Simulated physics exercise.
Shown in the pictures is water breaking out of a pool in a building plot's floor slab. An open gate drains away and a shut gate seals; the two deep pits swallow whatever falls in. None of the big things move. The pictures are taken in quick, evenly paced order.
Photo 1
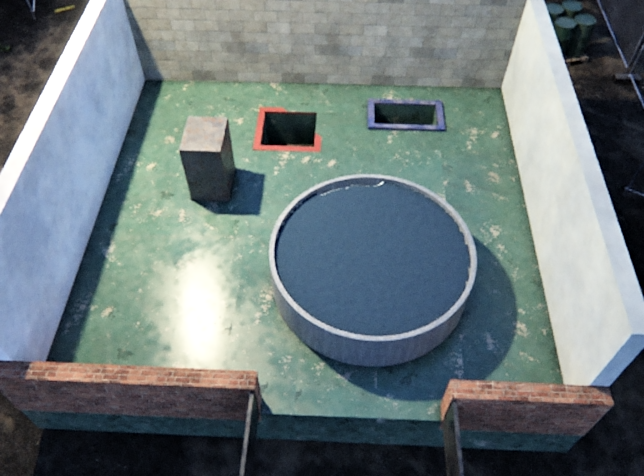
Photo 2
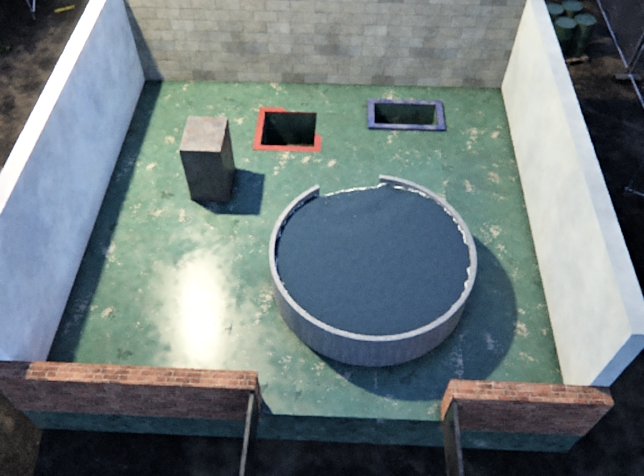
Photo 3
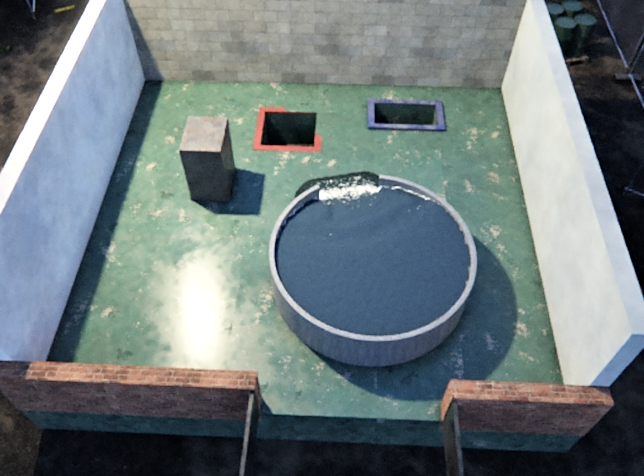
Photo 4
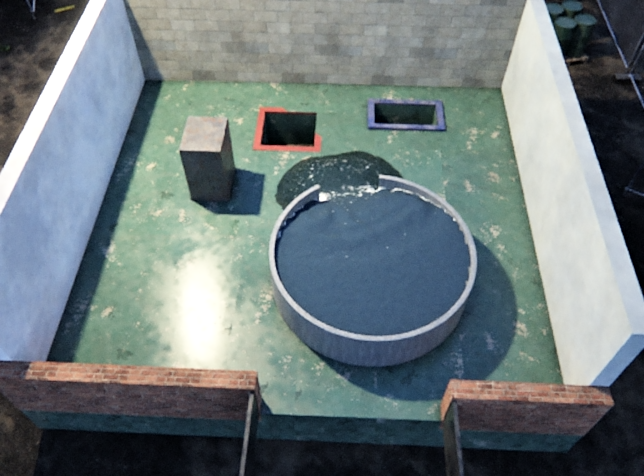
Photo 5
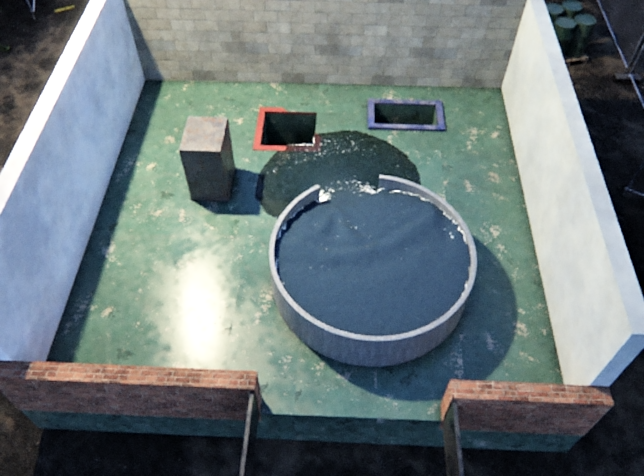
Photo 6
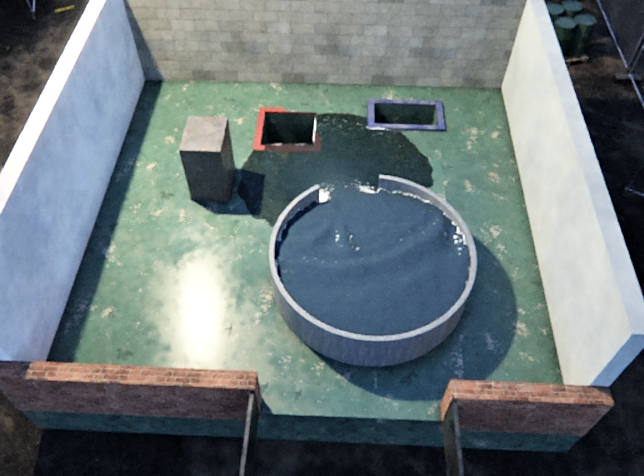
Water broke out through a gap in the far side of a round pool and spread in a dark, widening patch across the green floor, reaching the red-edged and blue-edged openings near the back wall.
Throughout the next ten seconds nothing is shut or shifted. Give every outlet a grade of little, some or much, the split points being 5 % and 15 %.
Grades: Gate - little; red pit - much; blue pit - some.
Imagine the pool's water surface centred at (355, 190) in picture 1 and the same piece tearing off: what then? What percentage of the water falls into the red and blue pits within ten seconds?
The red pit gets 35 per cent, the blue pit 4 per cent.
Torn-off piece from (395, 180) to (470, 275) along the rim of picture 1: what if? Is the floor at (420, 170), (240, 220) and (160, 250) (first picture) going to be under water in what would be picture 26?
In the order asked: Sodden, out of reach, out of reach.
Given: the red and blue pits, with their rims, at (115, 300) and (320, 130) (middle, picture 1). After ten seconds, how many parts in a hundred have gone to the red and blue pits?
Measured shares in per cent - red 6, blue 30.
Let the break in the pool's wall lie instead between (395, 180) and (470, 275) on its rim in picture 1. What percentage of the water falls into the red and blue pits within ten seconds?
Per cent: Red 10, blue 20.
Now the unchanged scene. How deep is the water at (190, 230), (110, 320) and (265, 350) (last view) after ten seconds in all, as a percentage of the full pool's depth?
About 4, 4, 4 %.
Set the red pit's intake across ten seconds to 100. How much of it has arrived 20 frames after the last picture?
Approximately 50 per cent.
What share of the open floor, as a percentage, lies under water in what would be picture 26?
By my count, 40 percent.
A moment on, water covers 20 % of the floor; the gate 0 %, the red pit 3 %, the blue pit 1 %.
Next, water covers 30 % of the floor; the gate 0 %, the red pit 7 %, the blue pit 2 %.
Then, water covers 40 % of the floor; the gate 0 %, the red pit 13 %, the blue pit 5 %.
Later, water covers 60 % of the floor; the gate 0 %, the red pit 20 %, the blue pit 8 %.
In the end, water covers 90 % of the floor; the gate 0 %, the red pit 26 %, the blue pit 9 %.
